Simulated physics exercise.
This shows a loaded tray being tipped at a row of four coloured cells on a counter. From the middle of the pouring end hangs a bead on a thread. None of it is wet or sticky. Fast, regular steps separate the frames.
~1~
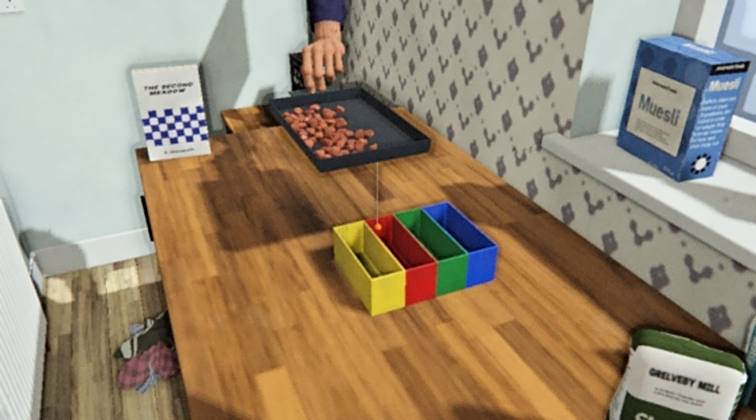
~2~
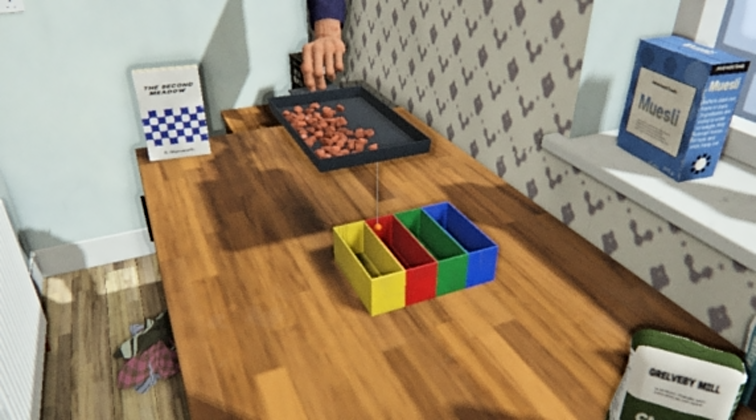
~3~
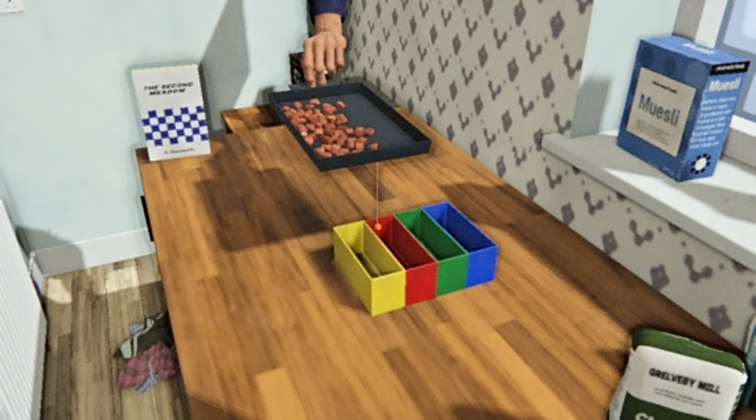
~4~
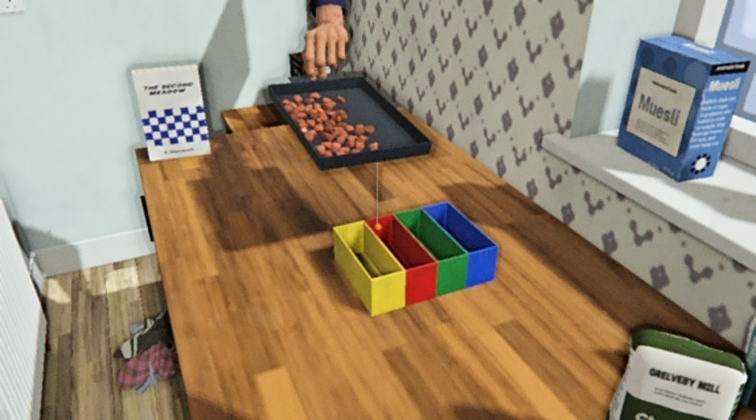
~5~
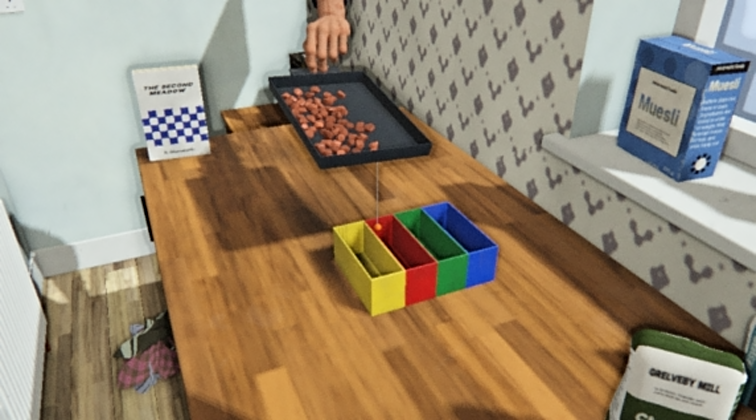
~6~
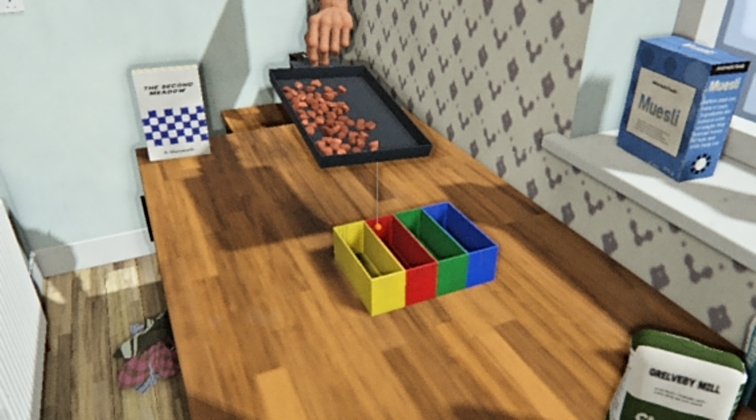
A wooden counter beside a patterned wall and a window is seen from above at an angle, the view staying still. A hand holds a dark tray of reddish-brown chunks, a red bead hanging by a thread from its near end by a row of yellow, red, green and blue cells, with a muesli box at right. The tray starts level, then slowly tilts slightly toward the viewer.
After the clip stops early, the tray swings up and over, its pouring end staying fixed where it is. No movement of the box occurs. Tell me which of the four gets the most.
The green cell gets the most.
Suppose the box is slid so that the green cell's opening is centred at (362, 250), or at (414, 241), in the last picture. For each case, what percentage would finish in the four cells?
It comes to about 20 per cent the first time and about 100 per cent the second.
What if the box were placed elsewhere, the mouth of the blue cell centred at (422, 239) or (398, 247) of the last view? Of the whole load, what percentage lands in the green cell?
Approximately 10 percent, followed by approximately 0 percent.
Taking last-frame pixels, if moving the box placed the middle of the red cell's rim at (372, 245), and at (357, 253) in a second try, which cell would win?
One: The blue one. Two: Blue.
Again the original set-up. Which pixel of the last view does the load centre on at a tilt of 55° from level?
The centre of the load shows up near (396, 144) in the last view.
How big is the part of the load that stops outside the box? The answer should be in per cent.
0 per cent.
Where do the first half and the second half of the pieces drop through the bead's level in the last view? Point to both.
(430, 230) for the early half, (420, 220) for the late half.
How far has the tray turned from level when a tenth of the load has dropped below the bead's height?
Roughly 75 degrees of turn.
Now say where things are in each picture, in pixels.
Corners of the pouring end near (320, 159) and (429, 139), level; middle of the load near (329, 131), bits of crushed brick; bead on its thread near (378, 227); yellow cell near (388, 290); red cell near (421, 281); green cell near (452, 272); blue cell near (482, 264), in the first picture.
Corners of the pouring end near (320, 159) and (430, 139), level; middle of the load near (329, 130), in the second picture.
Corners of the pouring end near (320, 158) and (430, 140), tipped barely, lowest at the right corner; middle of the load near (329, 128), in the third picture.
Corners of the pouring end near (321, 157) and (430, 141), tipped a little, lowest at the right corner; middle of the load near (329, 124), in the fourth picture.
Corners of the pouring end near (322, 156) and (431, 143), tipped a little, lowest at the right corner; middle of the load near (329, 120), in the fifth picture.
Corners of the pouring end near (322, 155) and (431, 144), tipped a little, lowest at the right corner; middle of the load near (330, 117); yellow cell near (388, 290); red cell near (421, 281); green cell near (452, 272); blue cell near (482, 264), in the sixth picture.
Shortly afterwards, tray tipped steeply; the whole lot on the tray.
Next, tray tipped right over; near half on the tray; near a quarter in the green cell; a little in the red cell; only a few in the blue cell; a little falling or outside the box.
Some moments later, tray tipped past a quarter turn; near two thirds in the green cell; near a quarter in the red cell; only a few in the yellow cell; only a few in the blue cell.
In the end, tray tipped past a quarter turn; near two thirds in the green cell; near a quarter in the red cell; only a few in the yellow cell; only a few in the blue cell.
